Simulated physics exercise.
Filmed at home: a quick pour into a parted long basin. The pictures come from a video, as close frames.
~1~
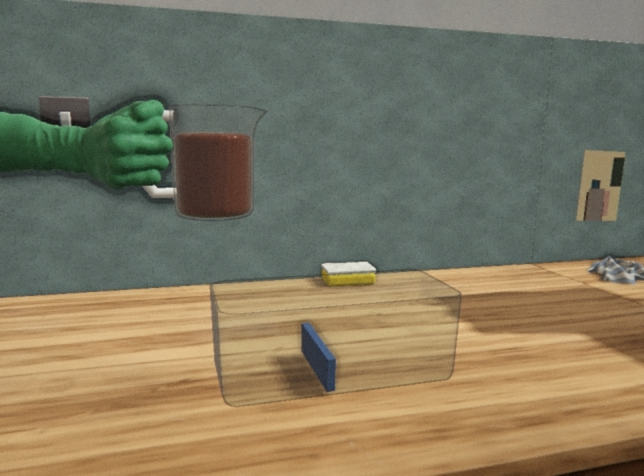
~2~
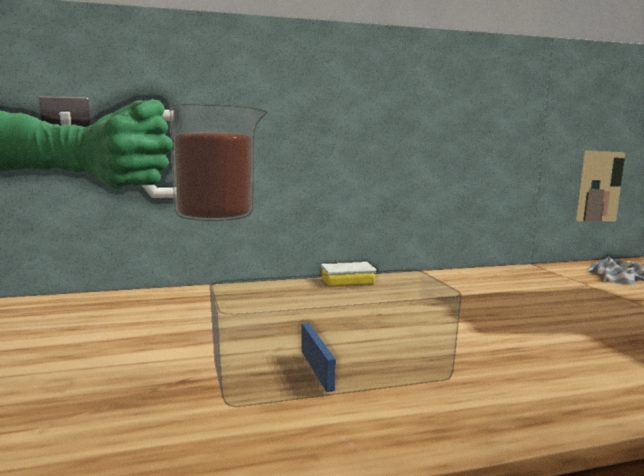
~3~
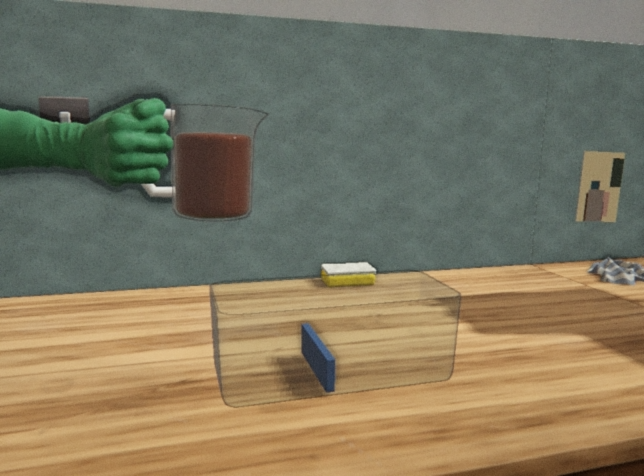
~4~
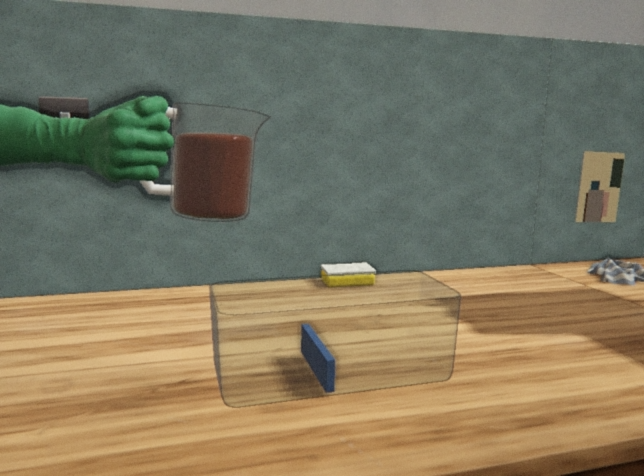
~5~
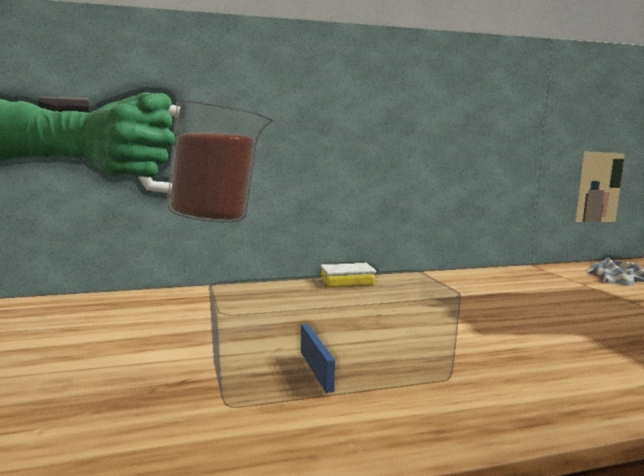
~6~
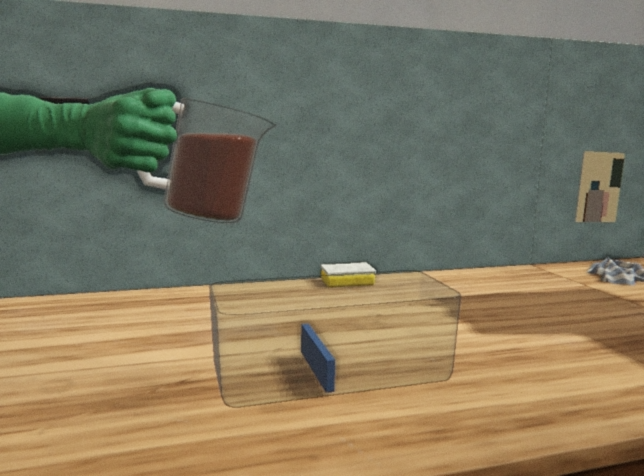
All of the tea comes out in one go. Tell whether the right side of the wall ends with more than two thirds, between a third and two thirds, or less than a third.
I predict a lot ends up right of the wall, past two thirds.
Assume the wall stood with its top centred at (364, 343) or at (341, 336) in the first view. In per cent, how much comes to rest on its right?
First try 10 per cent, second try 10 per cent.
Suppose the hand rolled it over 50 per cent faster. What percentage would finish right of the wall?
It comes to some 85 per cent.
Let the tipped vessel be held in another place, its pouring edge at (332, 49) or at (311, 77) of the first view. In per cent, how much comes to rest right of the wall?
First try 85 %, second try 90 %.
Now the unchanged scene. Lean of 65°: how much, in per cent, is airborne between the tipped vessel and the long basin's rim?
About 10 per cent.
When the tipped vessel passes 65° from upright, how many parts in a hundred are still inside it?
90 per cent, approximately.
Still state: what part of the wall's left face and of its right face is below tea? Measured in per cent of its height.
I'd say about 10 for the left and about 50 for the right.
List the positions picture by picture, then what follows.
In the first picture, it leans 0°; its right rim is at (267, 110); the tea meets the walls at (173, 135) and (250, 135); the long basin's rim runs from (214, 299) to (440, 282); the wall's top is at (317, 341).
In the second picture, it leans 1°; its right rim is at (268, 111); the tea meets the walls at (174, 135) and (250, 136).
In the third picture, it leans 2°; its right rim is at (269, 113); the tea meets the walls at (174, 135) and (251, 136).
In the fourth picture, it leans 5°; its right rim is at (271, 116); the tea meets the walls at (176, 136) and (252, 138).
In the fifth picture, it leans 8°; its right rim is at (273, 120); the tea meets the walls at (176, 137) and (253, 138).
In the sixth picture, it leans 12°; its right rim is at (276, 124); the tea meets the walls at (178, 137) and (256, 138).
A moment on, the tilt is 65° and 91 per cent is still to pour, 0 is left of the wall and 0 right of it.
Next, the tilt is 95° and 44 per cent is still to pour, 1 is left of the wall and 30 right of it.
Then the tilt is 98° and 10 per cent is still to pour, 5 is left of the wall and 76 right of it.
Later the tilt is 98° and 2 per cent is still to pour, 13 is left of the wall and 83 right of it.
At rest 15 per cent lies left of the wall, 83 right of it and 1 outside.
